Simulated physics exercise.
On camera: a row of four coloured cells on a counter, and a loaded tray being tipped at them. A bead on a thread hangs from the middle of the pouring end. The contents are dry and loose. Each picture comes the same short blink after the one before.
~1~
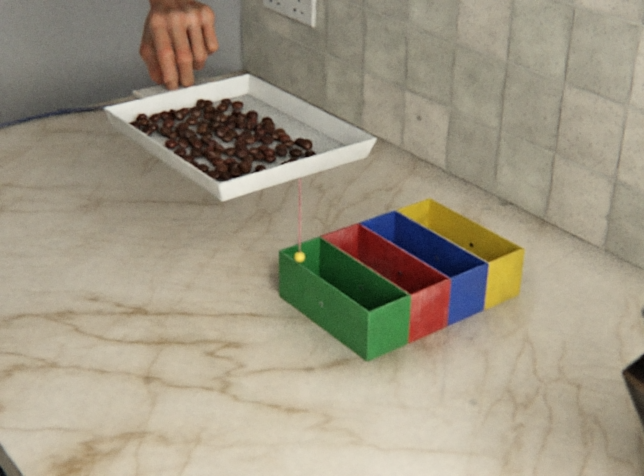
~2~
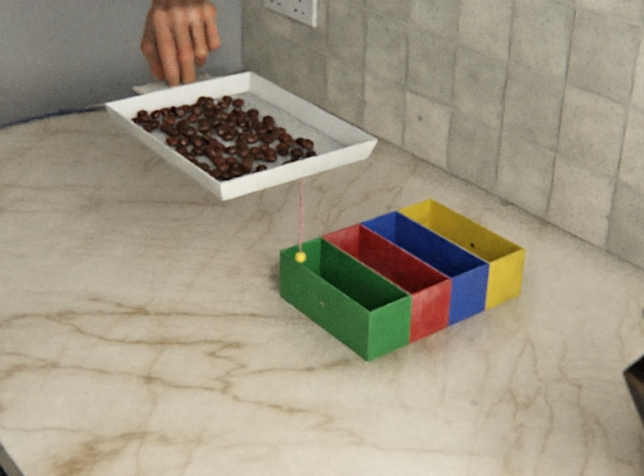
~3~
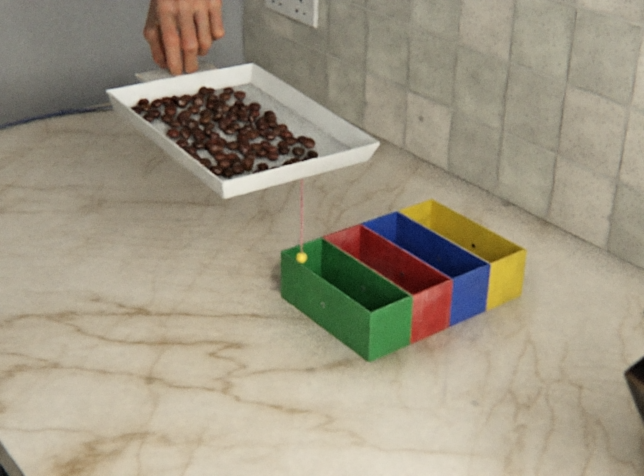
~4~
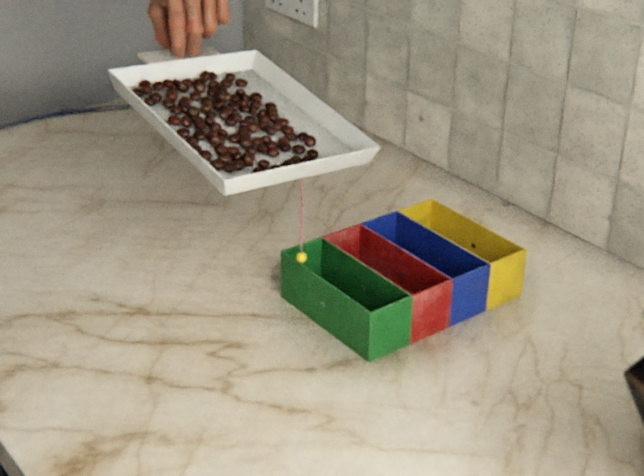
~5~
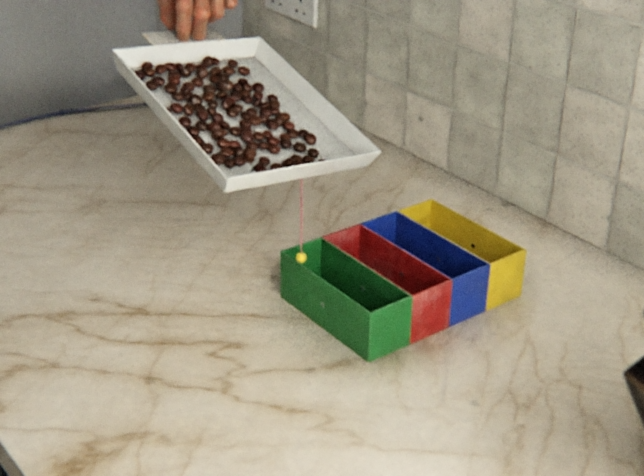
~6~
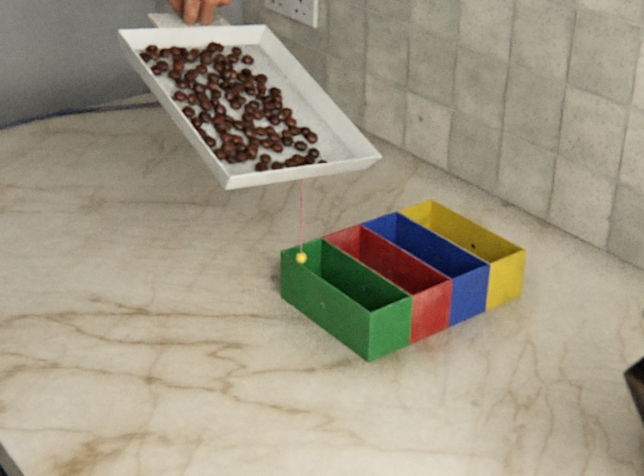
Hand steadily raising the back of a white tray of small brown pieces, tilting it beside green, red, blue and yellow compartments.
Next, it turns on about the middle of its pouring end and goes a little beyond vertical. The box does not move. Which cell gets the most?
The red cell gets the most.
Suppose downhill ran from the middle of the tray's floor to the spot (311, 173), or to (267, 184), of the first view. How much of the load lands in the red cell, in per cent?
First some 30, then 0 per cent.
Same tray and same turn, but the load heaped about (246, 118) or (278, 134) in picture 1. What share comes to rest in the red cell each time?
Roughly 70 per cent, and 70 per cent.
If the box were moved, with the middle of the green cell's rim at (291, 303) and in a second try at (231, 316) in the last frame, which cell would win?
At the first place the cell in blue, at the second the yellow cell.
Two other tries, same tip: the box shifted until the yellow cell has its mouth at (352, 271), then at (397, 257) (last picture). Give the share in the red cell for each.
Near 0 % and 0 %.
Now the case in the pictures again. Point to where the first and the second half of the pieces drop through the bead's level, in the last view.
Early half (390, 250), late half (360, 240).
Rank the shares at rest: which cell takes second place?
It is green.
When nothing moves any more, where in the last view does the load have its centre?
Near (388, 304).
Shortly afterwards, tray tipped steeply; the bulk on the tray; only a few in the red cell; only a few in the blue cell; a little falling or outside the box.
Next, tray tipped past a quarter turn; only a few on the tray; near two thirds in the red cell; near a quarter in the green cell; a little in the blue cell; a little falling or outside the box.
Some moments later, tray tipped past a quarter turn; near two thirds in the red cell; near a quarter in the green cell; a little in the blue cell; only a few falling or outside the box.
In the end, tray tipped past a quarter turn; near two thirds in the red cell; near a quarter in the green cell; a little in the blue cell; none at all in the yellow cell; only a few outside the box.
